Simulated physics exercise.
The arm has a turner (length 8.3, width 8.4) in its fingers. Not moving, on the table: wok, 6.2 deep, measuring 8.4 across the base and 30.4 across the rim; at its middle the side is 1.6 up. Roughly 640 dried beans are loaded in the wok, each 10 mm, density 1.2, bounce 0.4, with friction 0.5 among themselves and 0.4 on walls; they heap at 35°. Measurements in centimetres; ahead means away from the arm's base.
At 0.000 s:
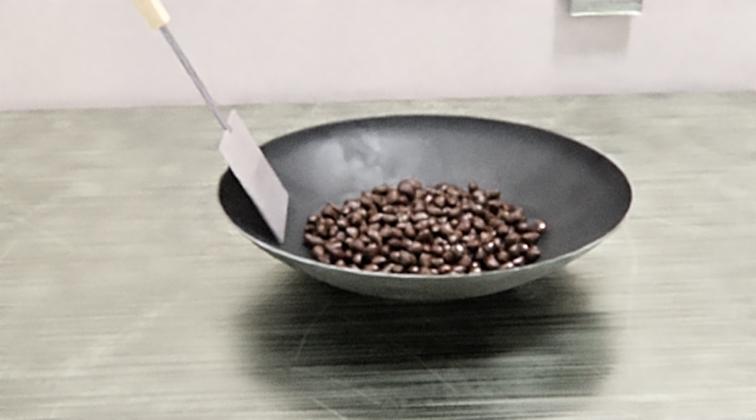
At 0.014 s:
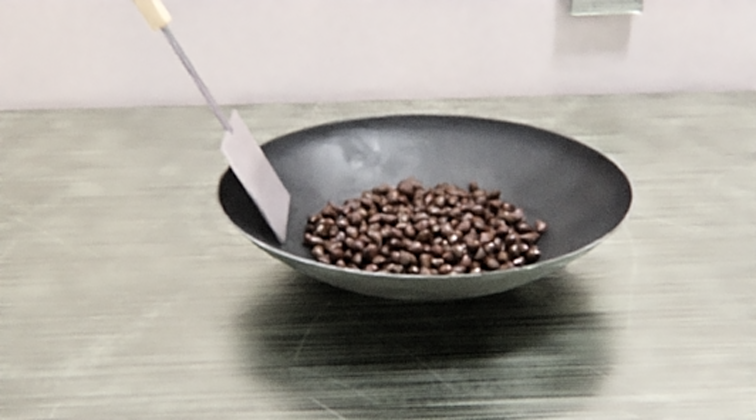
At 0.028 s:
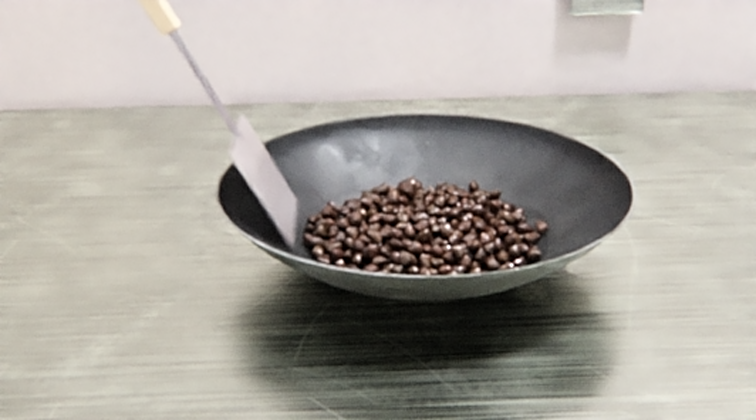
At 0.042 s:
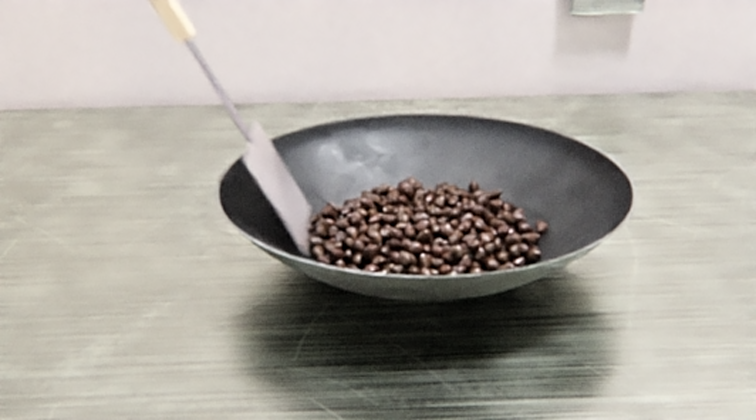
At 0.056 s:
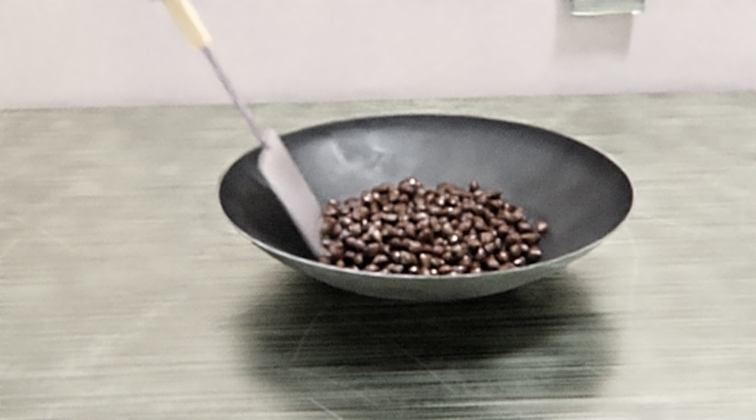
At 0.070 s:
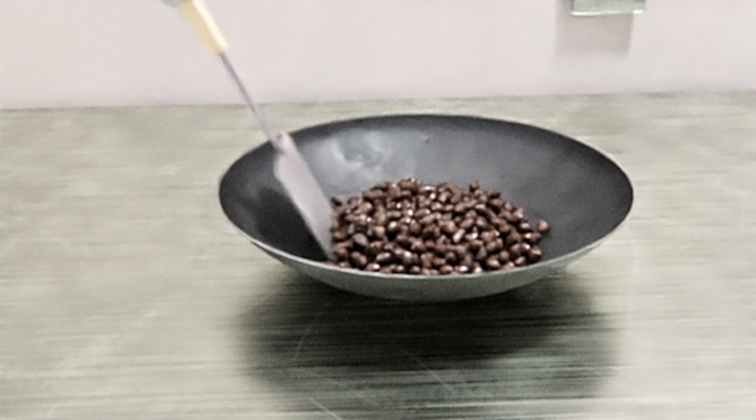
To begin with, a turner with a pale handle leans inside the left side of a dark wok holding a heap of dark brown beans on a table. The turner then slides a short way right to the heap's left edge and nudges the nearest beans slightly inward, while the wok stays still.
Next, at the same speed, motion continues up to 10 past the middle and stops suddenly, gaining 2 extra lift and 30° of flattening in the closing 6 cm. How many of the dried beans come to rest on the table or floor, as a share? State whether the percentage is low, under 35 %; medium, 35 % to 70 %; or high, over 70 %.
The percentage is low.
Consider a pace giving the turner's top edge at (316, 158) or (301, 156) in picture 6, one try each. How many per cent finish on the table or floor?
First try about 45 %, second try about 40 %.
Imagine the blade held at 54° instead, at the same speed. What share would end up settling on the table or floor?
In that case around 25 per cent.
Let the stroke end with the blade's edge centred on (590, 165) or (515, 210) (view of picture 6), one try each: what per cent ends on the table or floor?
The two tries give near 40 and near 0 in a hundred.
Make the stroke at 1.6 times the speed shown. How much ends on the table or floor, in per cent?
45 %.
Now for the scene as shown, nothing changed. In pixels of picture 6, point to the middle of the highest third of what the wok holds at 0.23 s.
I'd put it close to (559, 189).
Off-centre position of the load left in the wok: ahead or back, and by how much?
Some 5.5 cm ahead of the centre.
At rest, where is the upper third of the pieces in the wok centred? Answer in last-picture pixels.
I'd say around pixel (561, 201).
By 0.15 s, sloping 63°, highest piece 8 above the table; 643 in the wok.
By 0.23 s, sloping 56°, highest piece 11 above the table; 641 in the wok, 2 on the blade or in flight.
By 0.47 s, sloping 33°, highest piece 7 above the table; 497 in the wok, 128 on the table or floor, 18 on the blade or in flight.
By 1.52 s, sloping 33°, highest piece 7 above the table; 496 in the wok, 147 on the table or floor.
Final count, 496 in the wok, 147 on the table or floor. That is 23 % on the table or floor.
